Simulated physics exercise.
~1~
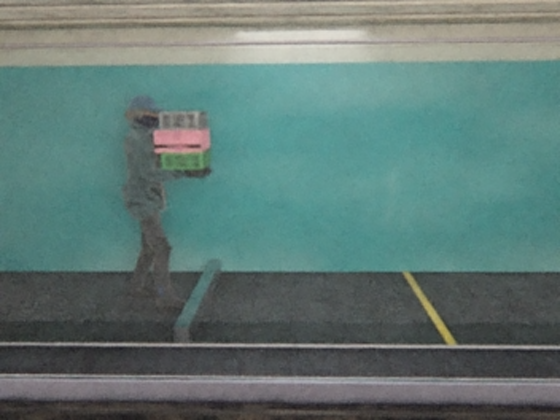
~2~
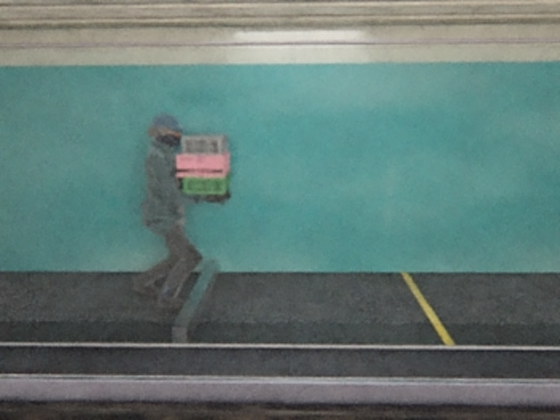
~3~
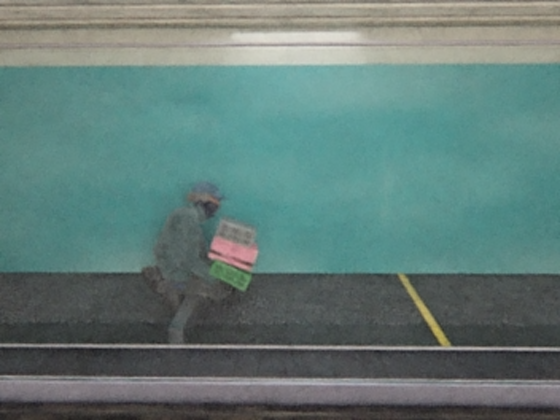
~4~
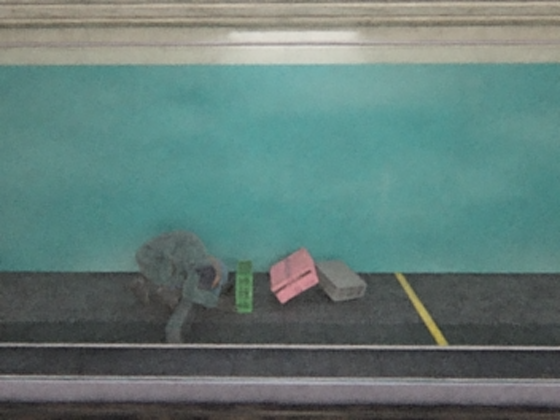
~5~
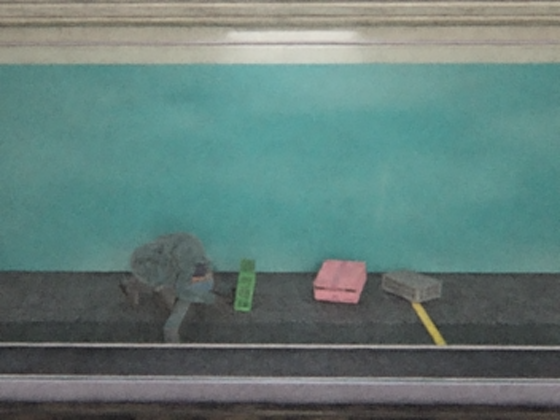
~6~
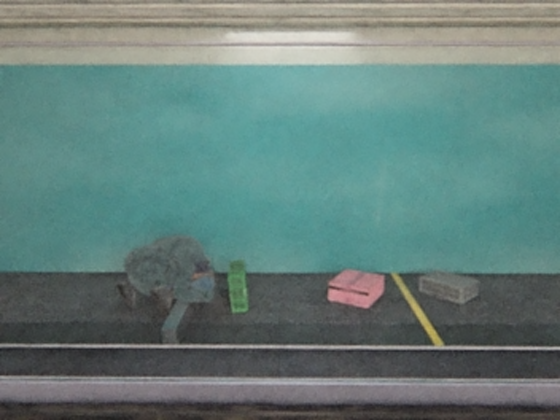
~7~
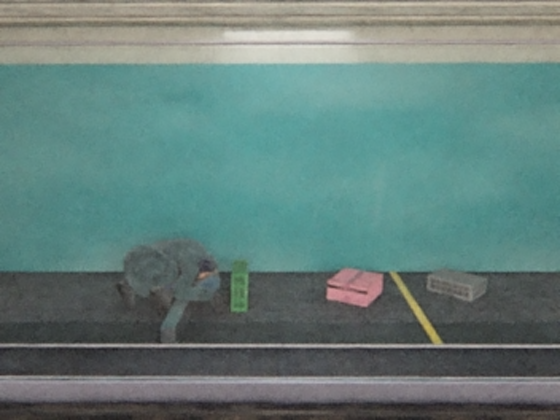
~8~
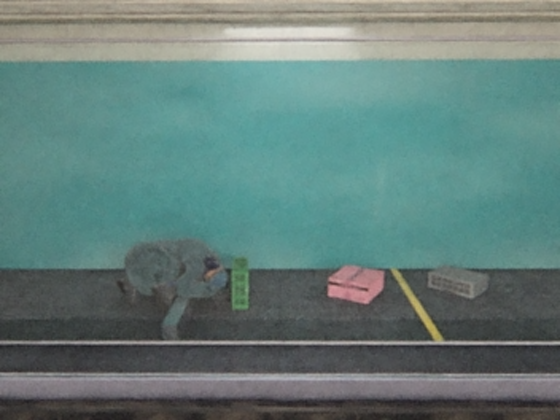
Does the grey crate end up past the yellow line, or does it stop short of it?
The grey crate ends up past the yellow line, lying on the floor to the right of it.
At first, a person in a cap and dark clothes faces right on a dark floor before a teal wall, holding a stack with a grey crate on top, a pink carton in the middle and a green crate below. Near a low slanted bar, the person's knees bend and the body pitches forward and down, the stack tipping with it. The load comes apart as the person drops into a low crouch. The green crate stands on end close by, while the other two tumble right. The pink carton stops short of the yellow line, and the grey crate comes to rest beyond it.
